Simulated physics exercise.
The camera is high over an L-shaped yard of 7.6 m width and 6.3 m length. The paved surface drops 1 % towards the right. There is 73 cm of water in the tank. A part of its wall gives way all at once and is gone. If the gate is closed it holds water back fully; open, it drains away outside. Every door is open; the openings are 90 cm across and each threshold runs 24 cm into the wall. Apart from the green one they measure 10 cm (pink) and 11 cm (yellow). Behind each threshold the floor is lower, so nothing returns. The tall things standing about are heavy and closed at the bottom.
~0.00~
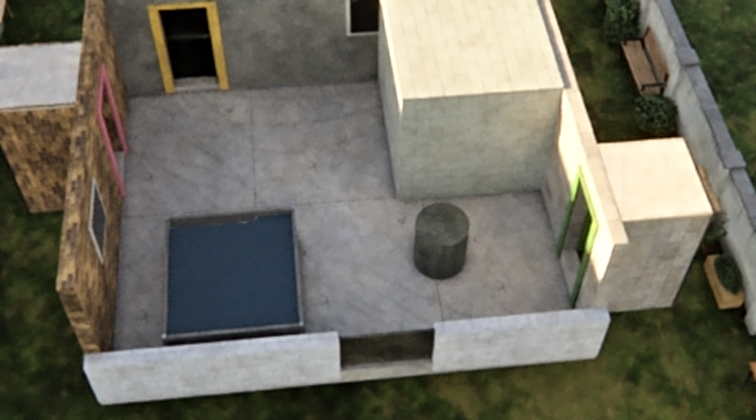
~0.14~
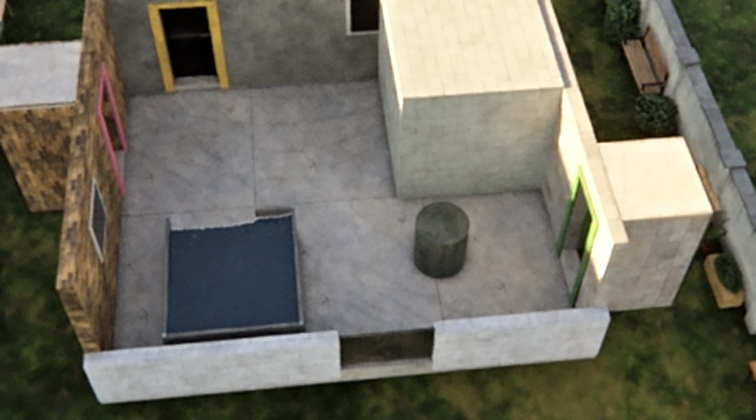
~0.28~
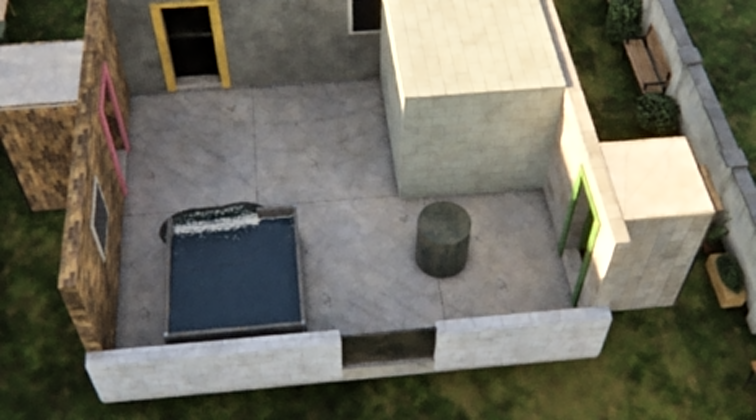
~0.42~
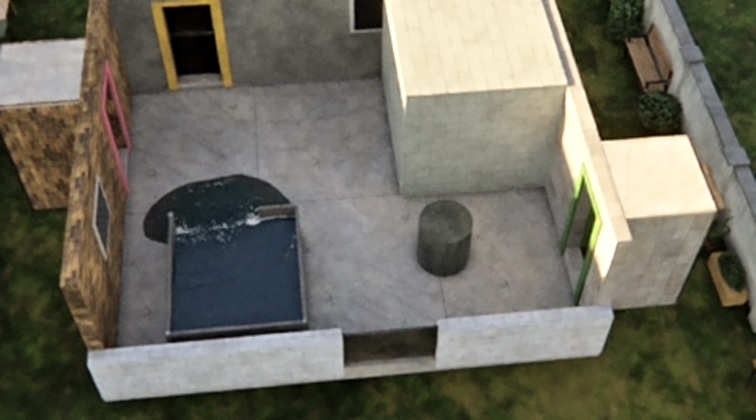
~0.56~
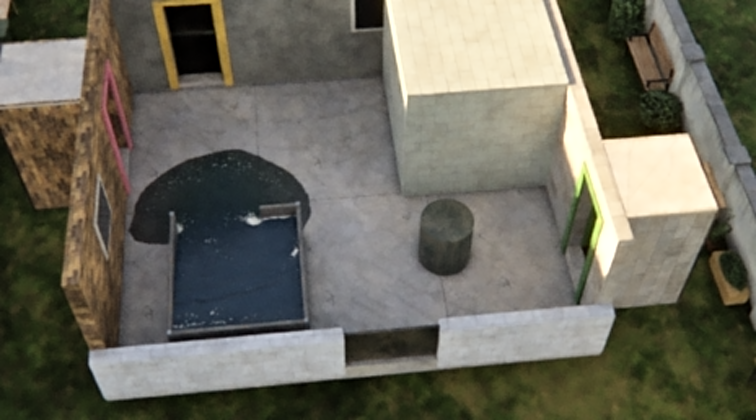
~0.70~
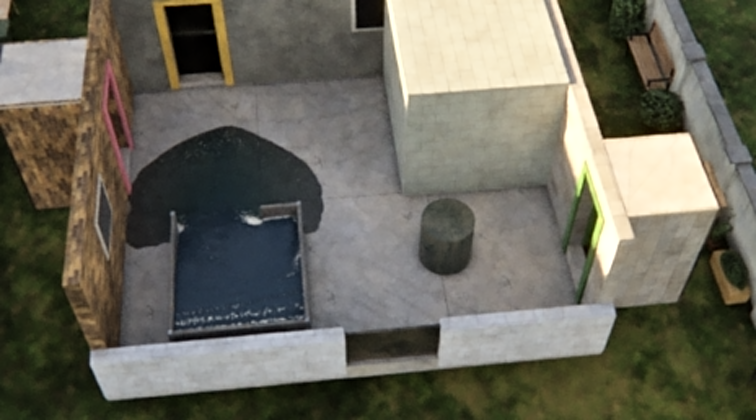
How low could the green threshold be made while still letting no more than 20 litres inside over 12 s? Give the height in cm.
Close to 8.5 cm is just enough.
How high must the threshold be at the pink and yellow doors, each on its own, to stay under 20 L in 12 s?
About 16 cm at pink and 30 cm at yellow.
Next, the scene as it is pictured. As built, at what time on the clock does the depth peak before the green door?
Near 11.5 s.
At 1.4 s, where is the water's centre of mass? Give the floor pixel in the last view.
Near (232, 247).
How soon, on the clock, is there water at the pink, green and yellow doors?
Pink 0.8 s, green 8.5 s, yellow 1.0 s.
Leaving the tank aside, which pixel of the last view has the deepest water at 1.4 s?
Around (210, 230).
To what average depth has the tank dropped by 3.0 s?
About 28 cm.
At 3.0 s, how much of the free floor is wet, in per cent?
Near 45 per cent is wet.
After 1.4 s water covers 40 % of the floor, deepest (36 cm) near (210, 230); it has not reached the green door.
After 3.0 s water covers 45 % of the floor, deepest (37 cm) near (153, 95); it has not reached the green door.
After 12.0 s water covers 95 % of the floor, deepest (19 cm) near (549, 196); 14 cm at the green door, 0 litres in over its 25 cm threshold.
At the green door as built, the water arrived by 8.4 s and peaked near 15 cm at 11.6 s.
With a threshold of 7.5 cm, 30 litres would have come in within the 12 s; with 10 cm, 12 litres. So under 20 litres takes about 8.5 cm.
